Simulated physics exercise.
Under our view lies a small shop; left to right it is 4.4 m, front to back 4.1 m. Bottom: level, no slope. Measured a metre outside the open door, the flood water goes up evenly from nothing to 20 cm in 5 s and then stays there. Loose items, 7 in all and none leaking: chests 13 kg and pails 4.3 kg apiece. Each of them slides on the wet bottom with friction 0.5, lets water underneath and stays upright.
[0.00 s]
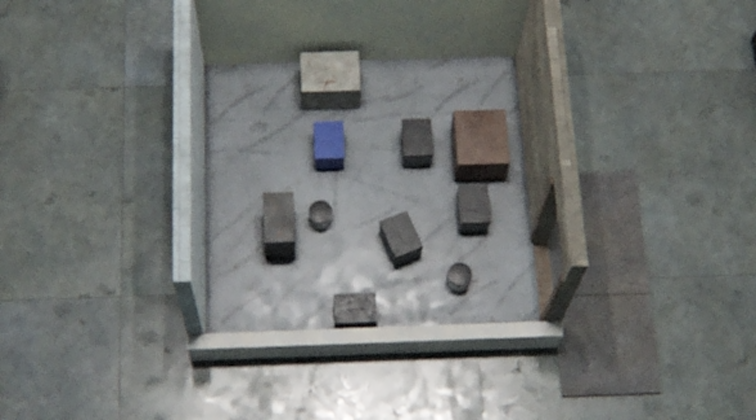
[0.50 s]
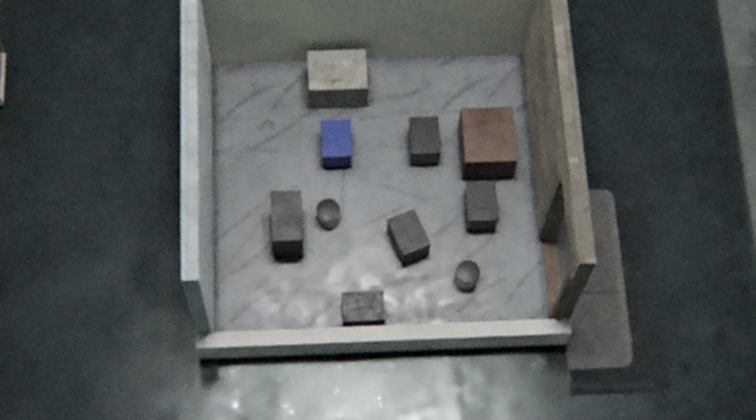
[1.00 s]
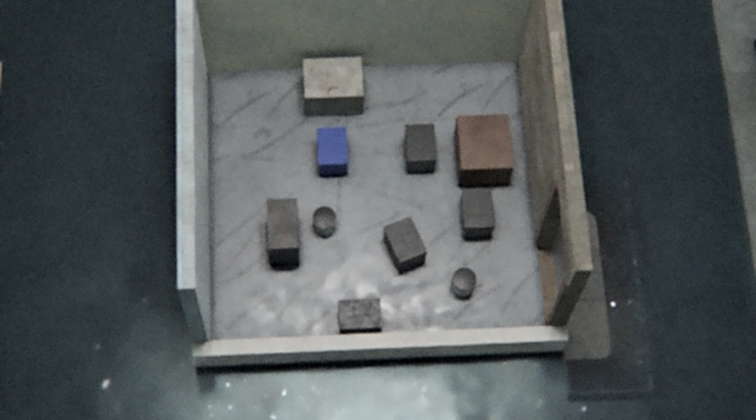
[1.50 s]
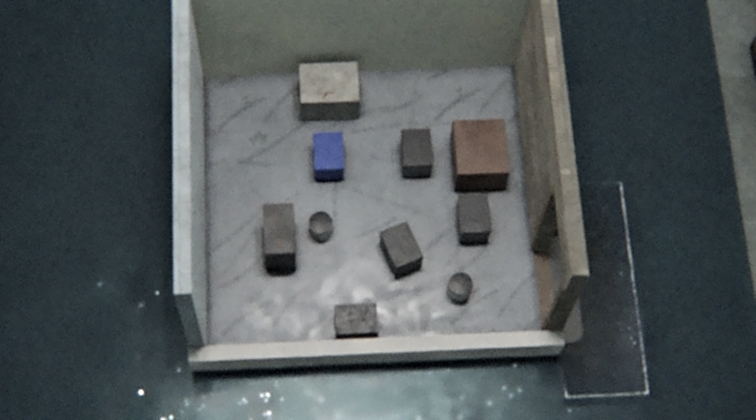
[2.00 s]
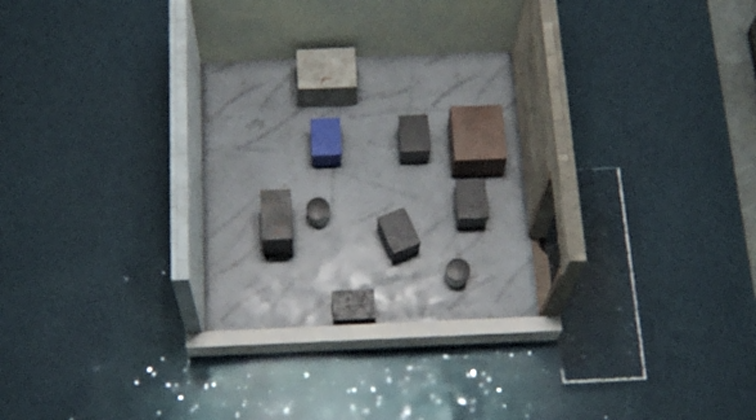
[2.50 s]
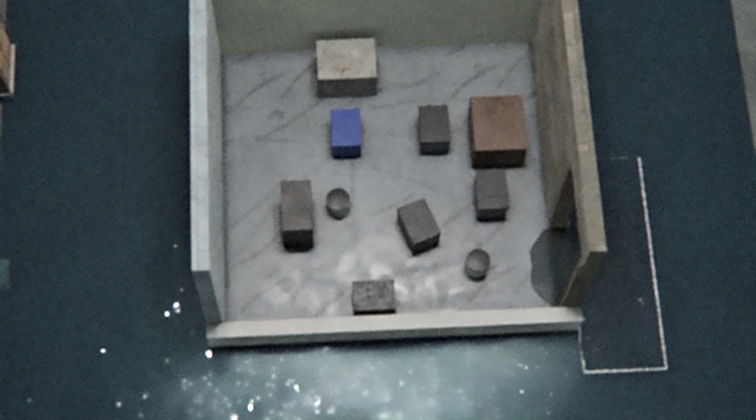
Dark water spreads around a small walled room while the boxes inside stay still.
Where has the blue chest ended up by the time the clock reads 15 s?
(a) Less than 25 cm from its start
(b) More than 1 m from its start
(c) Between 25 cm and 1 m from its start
Answer: B.
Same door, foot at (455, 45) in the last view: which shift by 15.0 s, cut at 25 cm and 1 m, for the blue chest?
Then the blue chest is pushed slightly.
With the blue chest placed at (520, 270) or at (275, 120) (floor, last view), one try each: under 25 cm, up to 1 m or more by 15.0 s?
Respectively, it ends up distant and shifts somewhat.
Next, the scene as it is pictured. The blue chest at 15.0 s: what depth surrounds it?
I'd say around 9 cm.
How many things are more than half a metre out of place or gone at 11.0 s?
4 in all.
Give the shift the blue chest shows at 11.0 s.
I'd guess some 30 cm by then.
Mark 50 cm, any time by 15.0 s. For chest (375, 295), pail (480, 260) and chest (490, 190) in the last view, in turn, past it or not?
Order as asked: Beyond, beyond, below.
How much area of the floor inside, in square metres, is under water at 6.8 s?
I'd estimate close to 10.0 m2.
After 3.5 s the blue chest is near (346, 127), 0.0 m from its start, aground; 0 afloat.
After 6.8 s the blue chest is near (346, 127), 0.0 m from its start, aground; 1 afloat.
After 11.0 s the blue chest is near (347, 106), 0.3 m from its start, aground; 4 afloat.
After 15.0 s the blue chest is near (464, 72), 1.8 m from its start, afloat; 7 afloat.
